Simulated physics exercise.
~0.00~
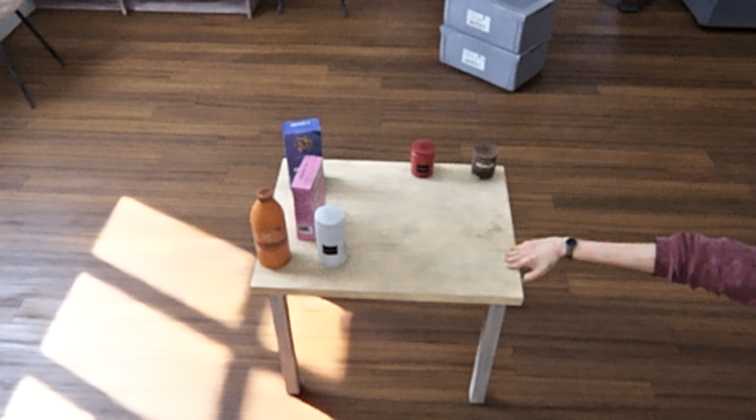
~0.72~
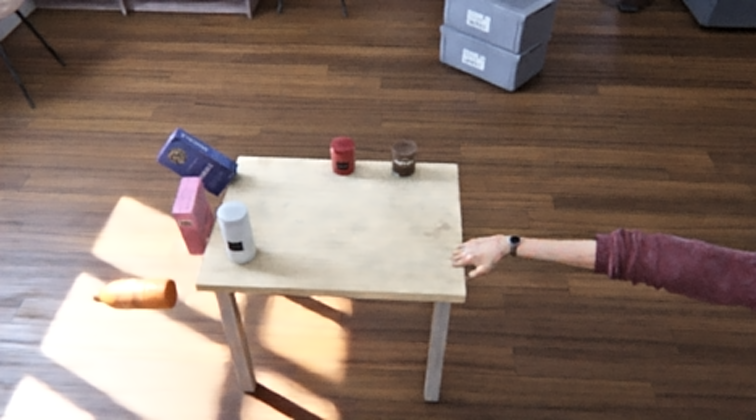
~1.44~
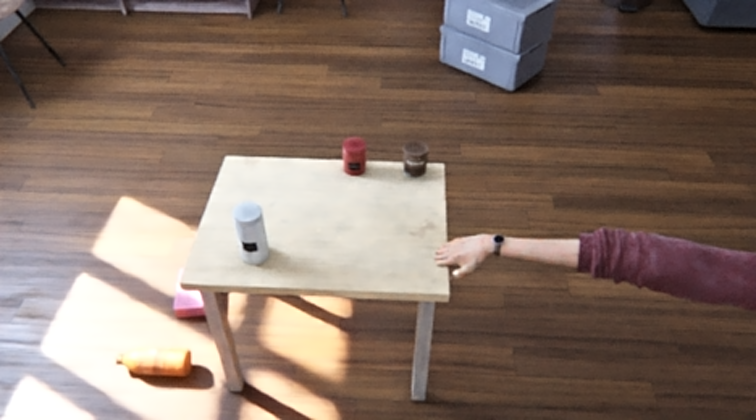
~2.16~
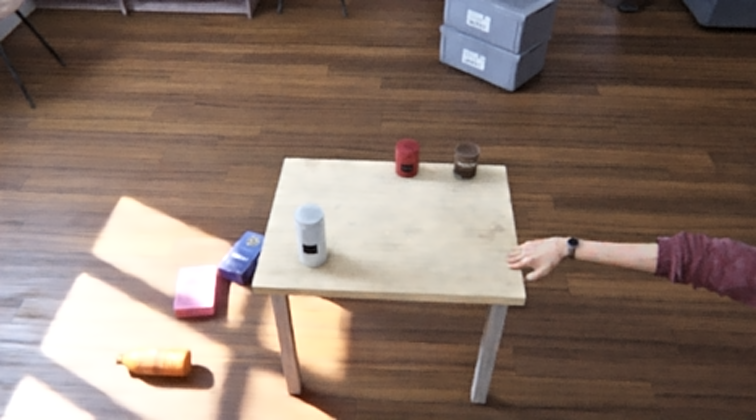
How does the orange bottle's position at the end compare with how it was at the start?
At the start the orange bottle stands upright on the table, and at the end it lies on its side on the floor.
A hand jerking a light wooden table left, then back right, as an orange bottle and two packets topple to the floor.
